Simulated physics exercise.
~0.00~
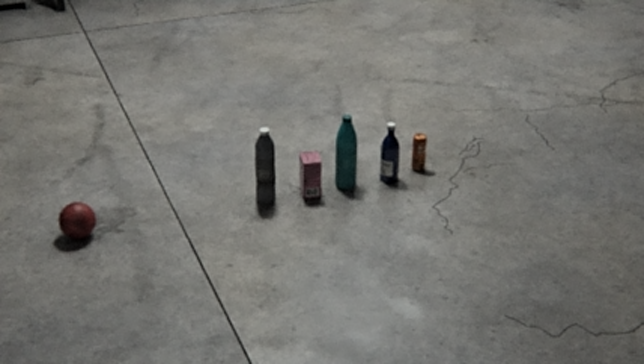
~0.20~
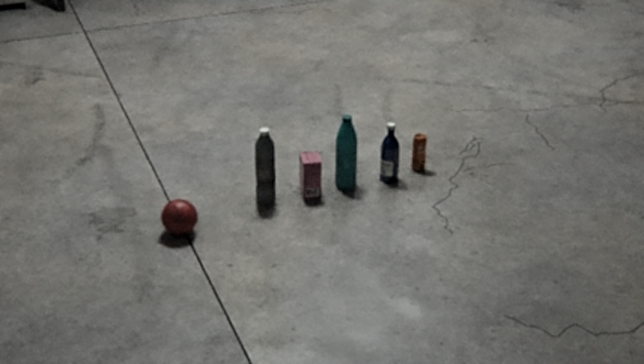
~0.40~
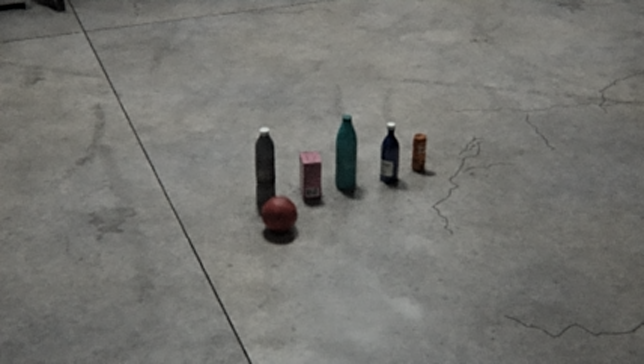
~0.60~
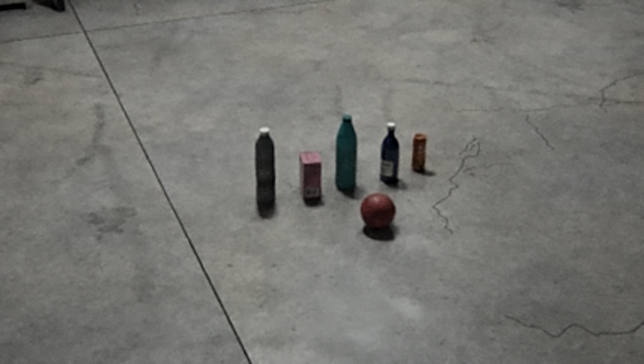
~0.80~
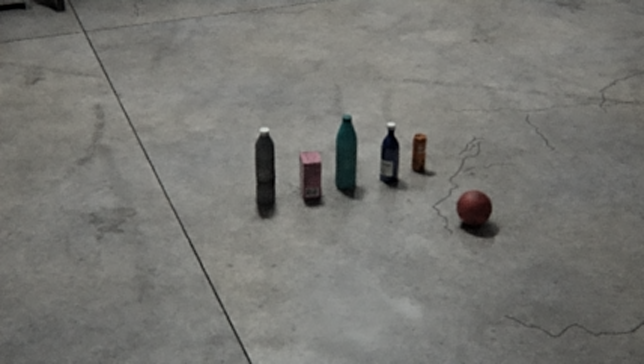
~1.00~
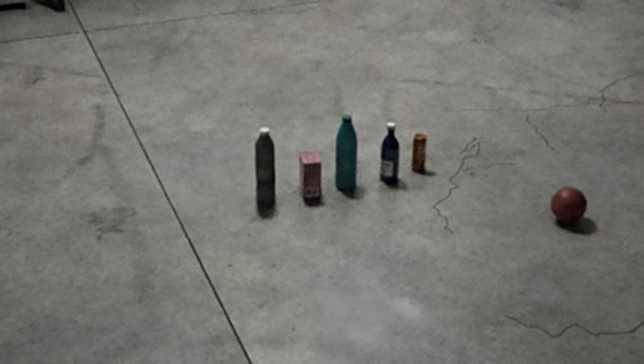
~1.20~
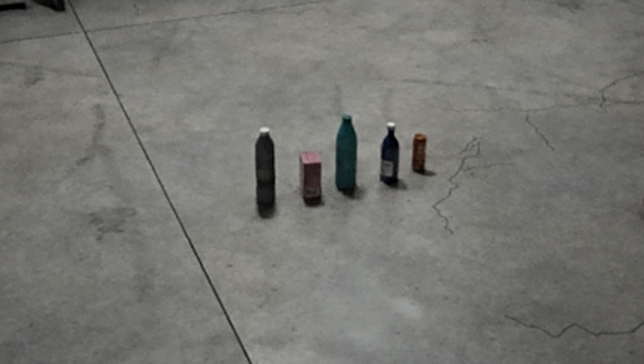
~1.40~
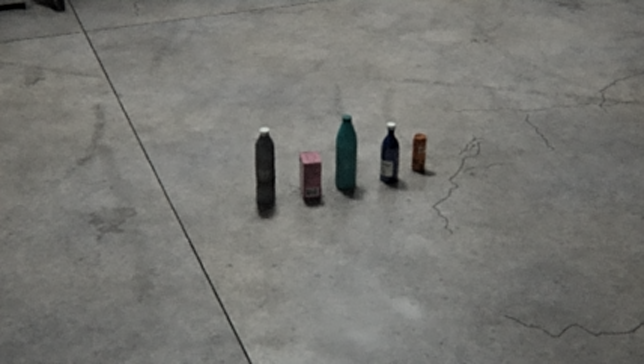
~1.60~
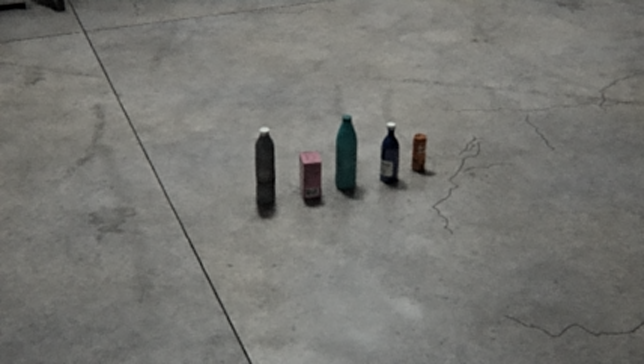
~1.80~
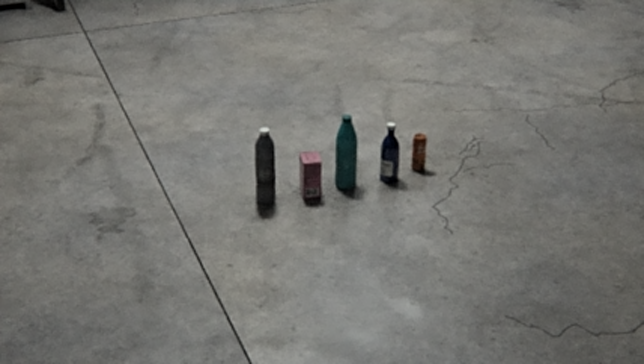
A red ball rolls right past five standing bottles and containers, leaving them all upright.
